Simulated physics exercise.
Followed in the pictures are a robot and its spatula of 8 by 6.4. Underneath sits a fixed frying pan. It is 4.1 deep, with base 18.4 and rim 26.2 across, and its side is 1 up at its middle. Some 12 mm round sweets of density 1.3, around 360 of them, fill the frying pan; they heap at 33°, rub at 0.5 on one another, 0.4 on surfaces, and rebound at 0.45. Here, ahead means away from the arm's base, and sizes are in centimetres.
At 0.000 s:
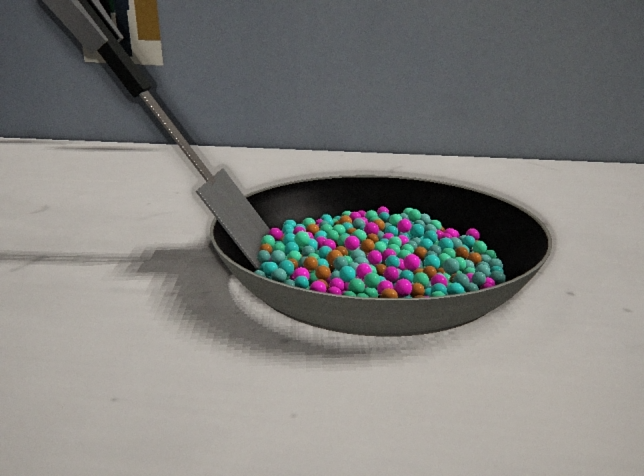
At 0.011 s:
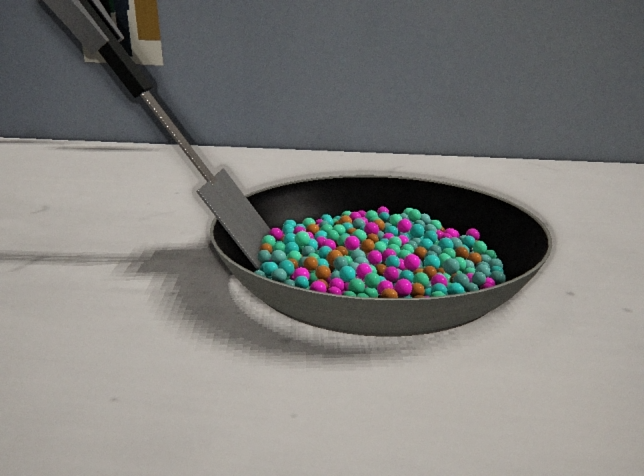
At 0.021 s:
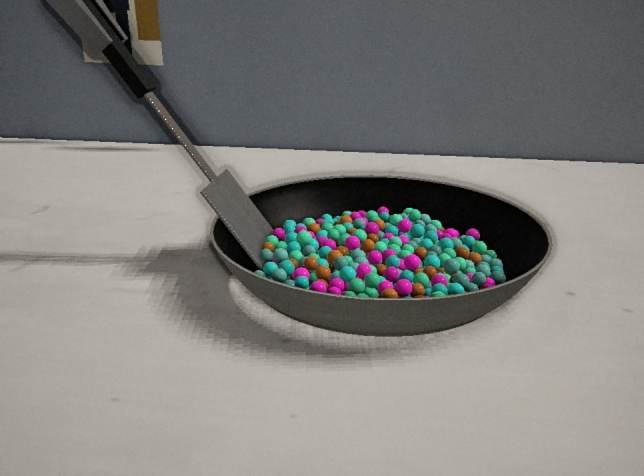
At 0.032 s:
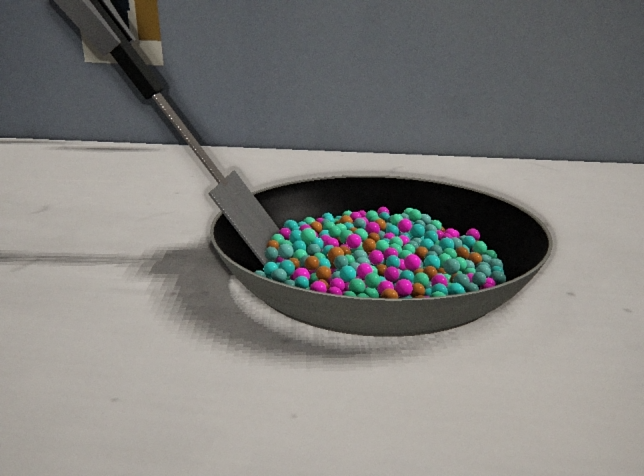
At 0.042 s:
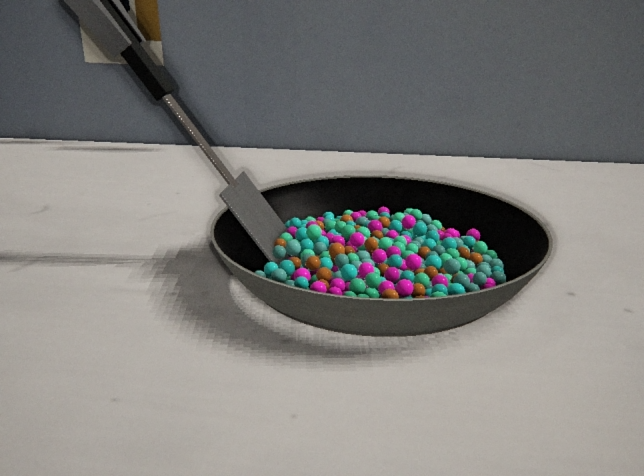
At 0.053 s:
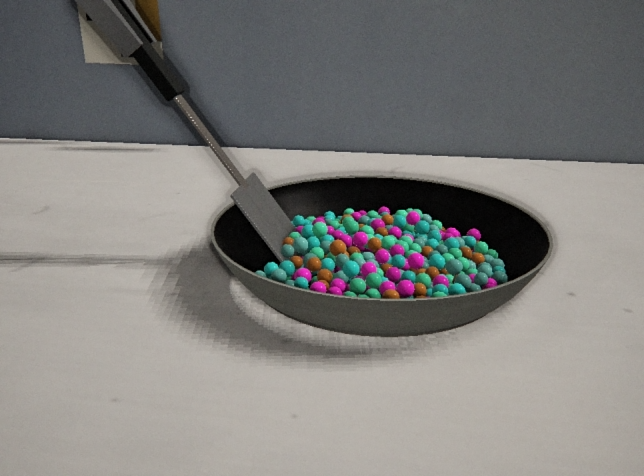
In the video, a spatula held by a robot arm tilts into the left side of a frying pan heaped with teal, magenta and orange balls, then slides slowly a short way right while the balls barely shift.
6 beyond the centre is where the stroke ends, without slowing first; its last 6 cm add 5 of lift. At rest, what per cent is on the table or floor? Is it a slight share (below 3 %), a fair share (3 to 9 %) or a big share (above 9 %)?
It is a fair share.
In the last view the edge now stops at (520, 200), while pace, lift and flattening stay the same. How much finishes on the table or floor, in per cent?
15 %.
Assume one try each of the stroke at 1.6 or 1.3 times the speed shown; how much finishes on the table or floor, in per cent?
Some 15 and 10 per cent.
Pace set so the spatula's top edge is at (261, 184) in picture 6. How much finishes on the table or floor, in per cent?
Share: Roughly 15 %.
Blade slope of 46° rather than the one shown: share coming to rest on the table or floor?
Around 5 in a hundred.
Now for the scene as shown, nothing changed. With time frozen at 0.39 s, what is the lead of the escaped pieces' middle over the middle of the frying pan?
It sits close to 22 cm ahead of the middle.
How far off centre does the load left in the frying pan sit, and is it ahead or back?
I'd put it at roughly 3.5 cm toward the front.
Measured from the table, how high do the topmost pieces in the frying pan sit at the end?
Height at the end: Around 4.5 cm.
After 0.11 s, sloping 54°, highest piece 5 above the table; 365 in the frying pan.
After 0.16 s, sloping 54°, highest piece 6 above the table; 365 in the frying pan.
After 0.39 s, sloping 54°, highest piece 4 above the table; 344 in the frying pan, 21 on the table or floor.
After 1.44 s, sloping 54°, highest piece 4 above the table; 344 in the frying pan, 21 on the table or floor.
In the end, 344 in the frying pan, 21 on the table or floor. That is 6 % on the table or floor.
